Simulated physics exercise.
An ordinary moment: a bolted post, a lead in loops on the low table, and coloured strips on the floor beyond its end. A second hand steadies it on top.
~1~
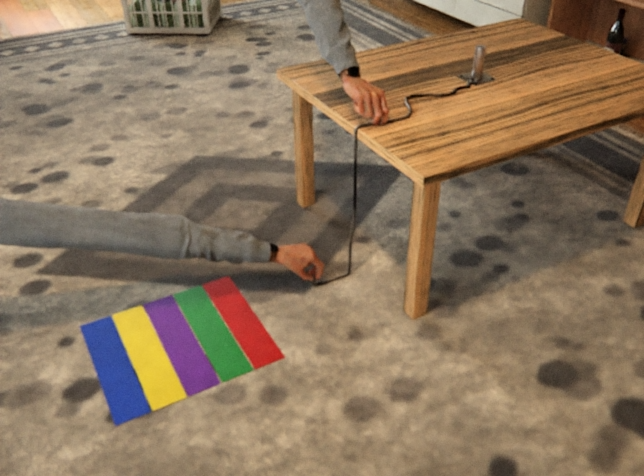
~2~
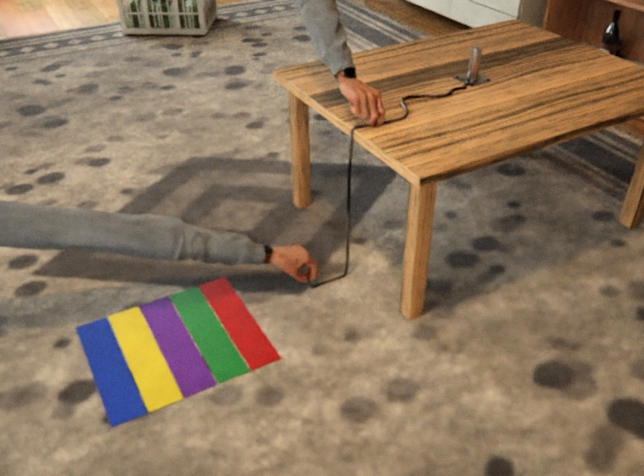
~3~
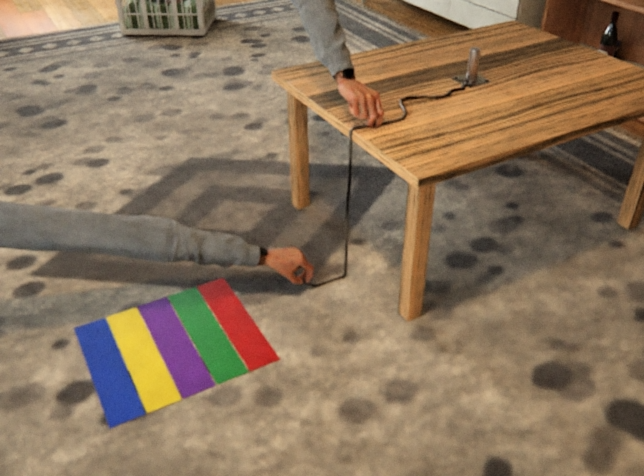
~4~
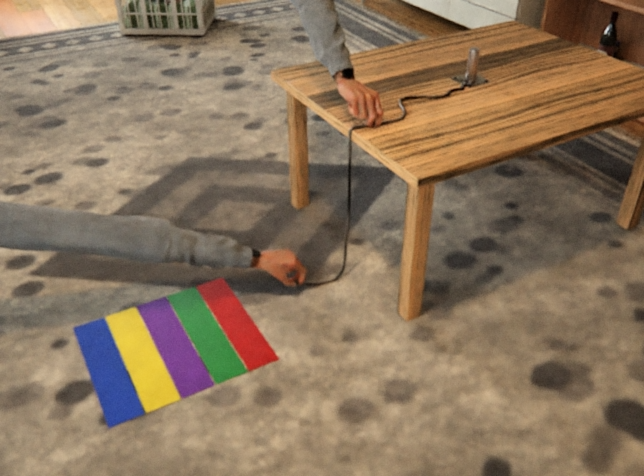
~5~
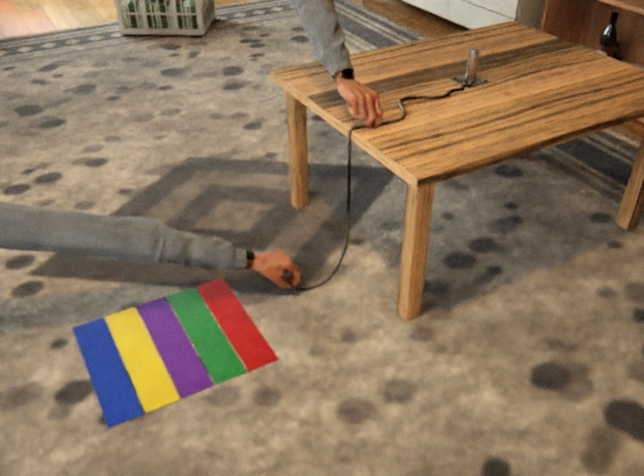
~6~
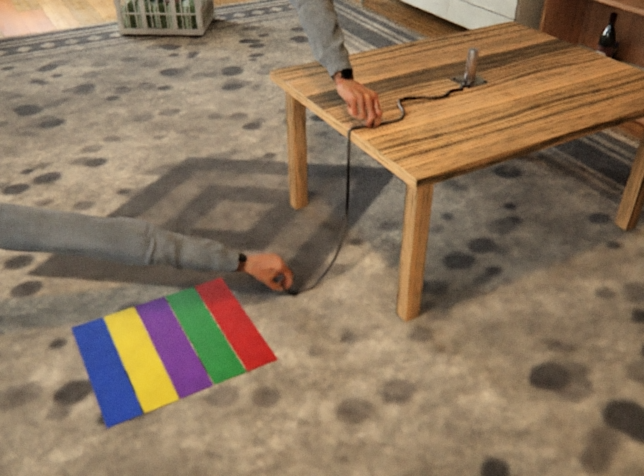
Beside a low wooden table, a hand slowly draws a dark lead leftward near coloured strips.
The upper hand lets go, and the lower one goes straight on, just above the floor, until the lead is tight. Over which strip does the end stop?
The end stops over the purple strip.
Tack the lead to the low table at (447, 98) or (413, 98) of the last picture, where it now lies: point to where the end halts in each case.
About (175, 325) and (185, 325).
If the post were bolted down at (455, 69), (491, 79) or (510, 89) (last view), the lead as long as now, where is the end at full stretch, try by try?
Try by try, around (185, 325), (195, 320) and (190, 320).
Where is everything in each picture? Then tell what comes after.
End (314, 277); red (259, 347); green (228, 359); purple (195, 372); yellow (161, 385); blue (126, 399), in the first frame.
End (309, 279); lead through (461, 89) (406, 98) (390, 122) (351, 157) (349, 214) (346, 269), in the second frame.
End (304, 281), in the third frame.
End (297, 283); lead through (459, 90) (404, 99) (388, 122) (350, 157) (349, 215) (342, 270), in the fourth frame.
End (291, 285), in the fifth frame.
End (284, 287); lead through (458, 90) (403, 99) (387, 123) (348, 158) (347, 216) (326, 272), in the sixth frame.
Soon after, end near (218, 311); over red.
Then, end near (184, 323); over green.
At full stretch, end near (164, 330); over purple. It gets as far as the purple strip.
